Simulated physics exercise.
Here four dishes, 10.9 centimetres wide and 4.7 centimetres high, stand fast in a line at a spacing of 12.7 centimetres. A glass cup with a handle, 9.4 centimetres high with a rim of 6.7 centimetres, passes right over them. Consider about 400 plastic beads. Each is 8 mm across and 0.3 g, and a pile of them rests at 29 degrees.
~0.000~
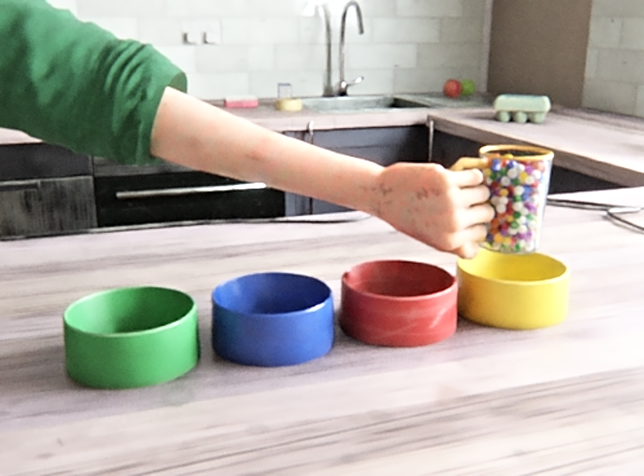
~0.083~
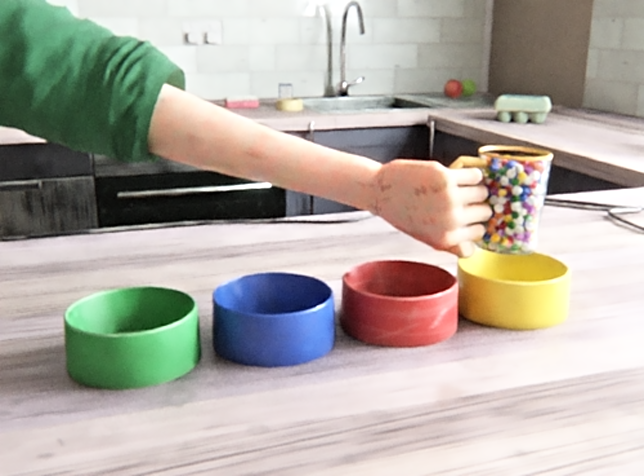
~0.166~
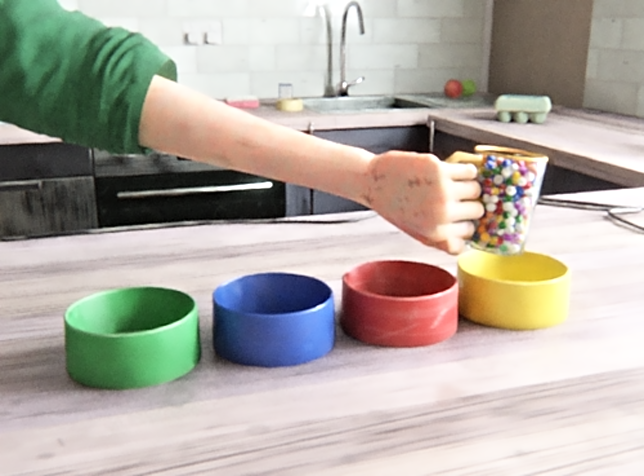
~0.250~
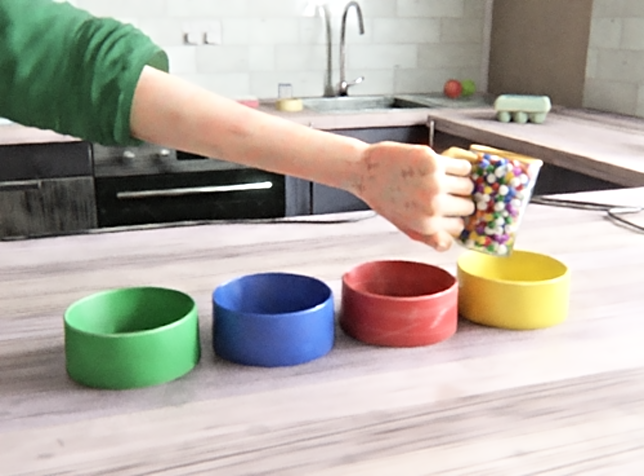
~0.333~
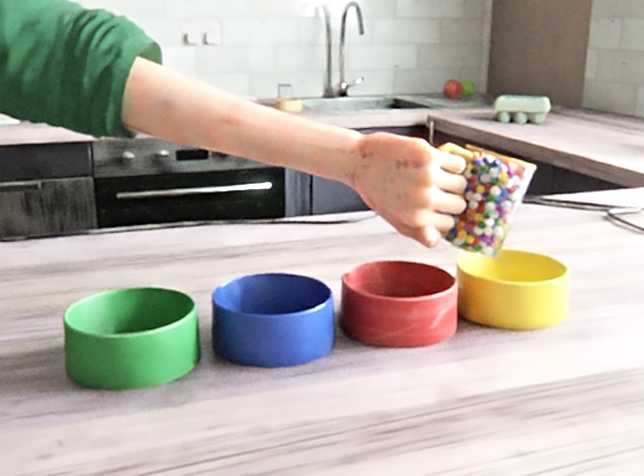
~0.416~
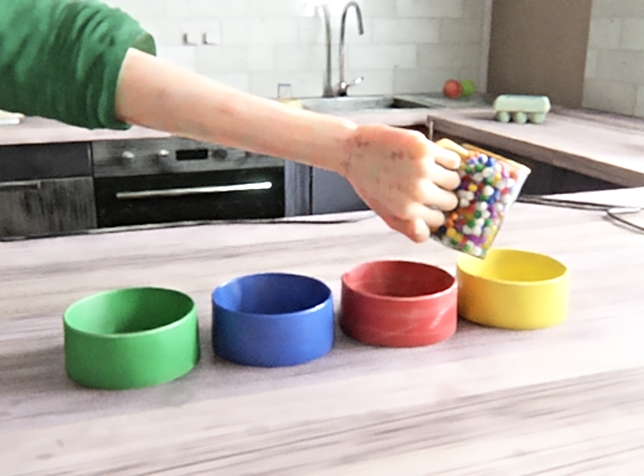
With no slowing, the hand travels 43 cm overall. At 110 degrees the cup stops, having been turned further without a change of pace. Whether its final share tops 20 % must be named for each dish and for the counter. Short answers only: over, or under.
My prediction: Red dish: It will keep more than a fifth, blue dish: It will keep a fifth or less, green dish: It will keep a fifth or less, yellow dish: It will keep a fifth or less, counter: It will keep a fifth or less.
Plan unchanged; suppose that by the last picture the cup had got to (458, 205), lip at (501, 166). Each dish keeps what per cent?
Kept per dish: Red = 0, blue = 20, green = 70, yellow = 0.
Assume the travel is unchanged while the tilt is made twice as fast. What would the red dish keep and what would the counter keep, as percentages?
Then the red dish would get 40 and the counter 30.
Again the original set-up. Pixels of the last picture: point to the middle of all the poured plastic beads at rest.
Centre at rest, approx.: (384, 311) px.
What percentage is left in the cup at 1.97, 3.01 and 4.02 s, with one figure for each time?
In order, near 30 %, 0 % and 0 %.
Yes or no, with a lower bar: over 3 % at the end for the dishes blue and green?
For the blue dish, yes, it does; for the green dish, no, it doesn't.
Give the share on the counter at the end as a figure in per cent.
About 15 percent.
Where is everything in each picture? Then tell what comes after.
In the first picture, cup at (512, 200), tilt 0 degrees, lip at (545, 151), moved 0.0 cm; middle of the pieces at (517, 199); yellow dish at (512, 265); red dish at (399, 278); blue dish at (272, 293); green dish at (131, 309).
In the second picture, cup at (510, 200), tilt 2 degrees, lip at (544, 153), moved 0.3 cm; middle of the pieces at (515, 200).
In the third picture, cup at (502, 201), tilt 7 degrees, lip at (539, 156), moved 1.2 cm; middle of the pieces at (507, 201).
In the fourth picture, cup at (493, 202), tilt 13 degrees, lip at (534, 161), moved 2.2 cm; middle of the pieces at (499, 202).
In the fifth picture, cup at (484, 203), tilt 18 degrees, lip at (528, 166), moved 3.1 cm; middle of the pieces at (490, 203).
In the sixth picture, cup at (475, 203), tilt 23 degrees, lip at (521, 170), moved 4.1 cm; middle of the pieces at (481, 204); yellow dish at (512, 265); red dish at (399, 279); blue dish at (272, 293); green dish at (131, 310). The cup turns about 65 degrees a second and travels 12 cm a second.
After 1.97 s, tilt 110 degrees; cup holds 30 %, red 70 %.
After 3.01 s, tilt 110 degrees; cup holds 0 %, red 80 %, blue 10 %.
Then, at 4.02 s, tilt 110 degrees; cup holds 0 %, red 80 %, blue 10 %.
By 4.3 s all is still; red 80 %, blue 10 %, green 0 %, yellow 0 %, counter 15 %.
